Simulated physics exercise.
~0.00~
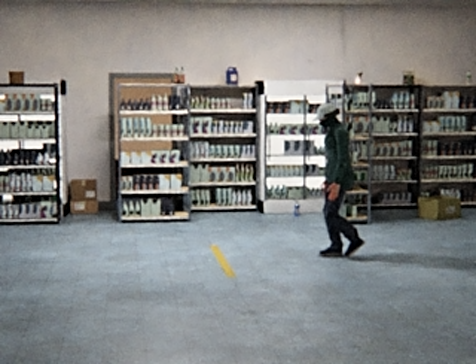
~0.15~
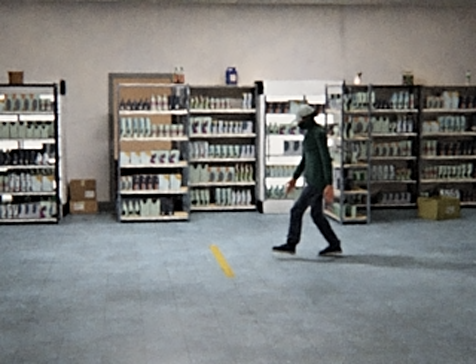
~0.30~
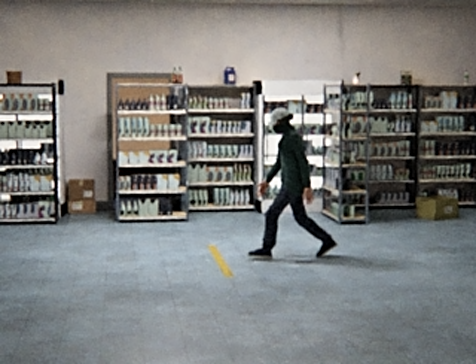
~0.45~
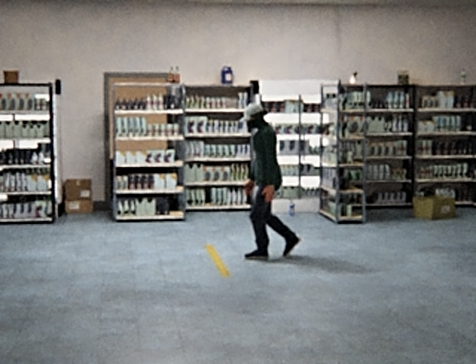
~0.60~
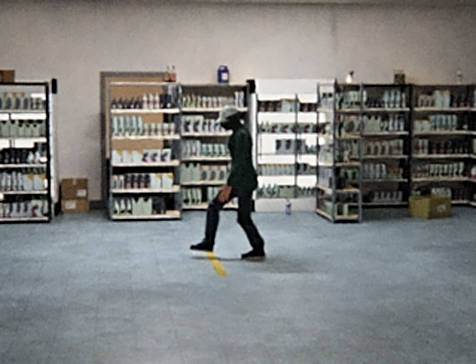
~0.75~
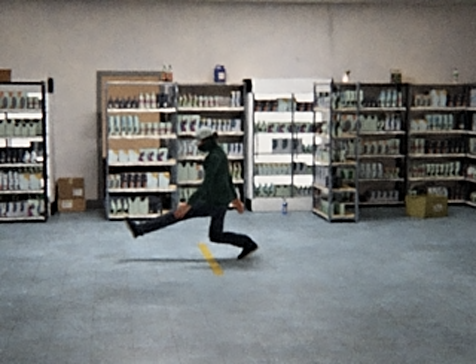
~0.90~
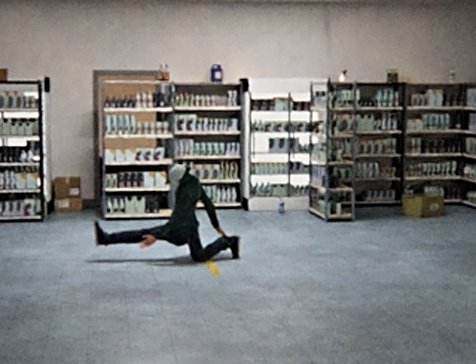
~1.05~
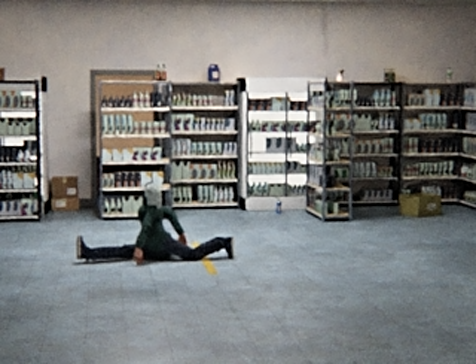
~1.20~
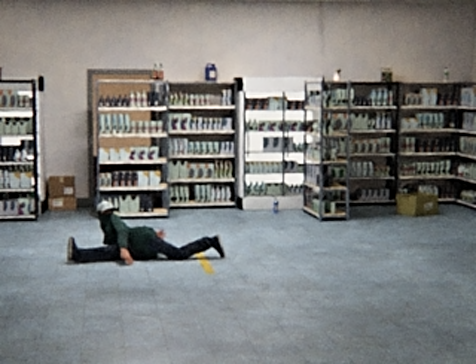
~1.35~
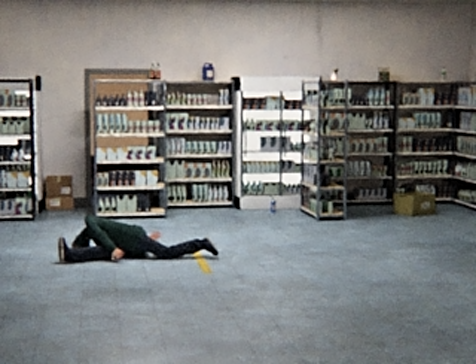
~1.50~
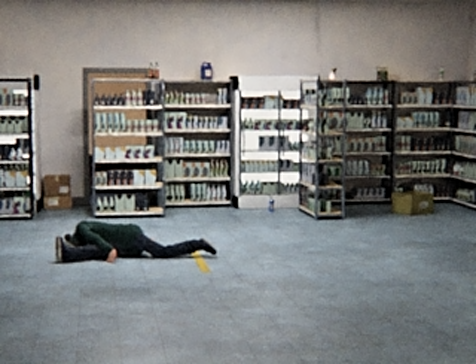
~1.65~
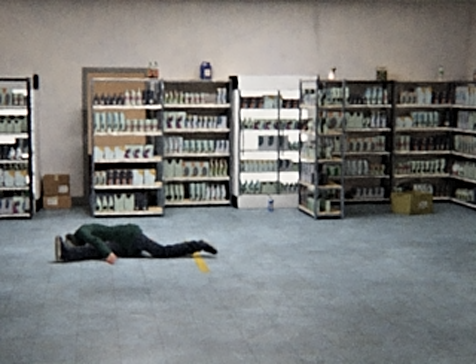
To begin with, a person in a white cap, dark green top and dark trousers walks left across a grey-blue floor, past shelves stocked with bottles, towards a strip of yellow tape. The camera pans slightly right as the walker reaches the tape. The leading leg shoots out to the left and the body drops low, sinking into a wide split on the floor. The torso then tips over to the left and folds down beside the front leg. The walker ends lying still, head to the left, with the hips past the tape and the feet at the right close to it.
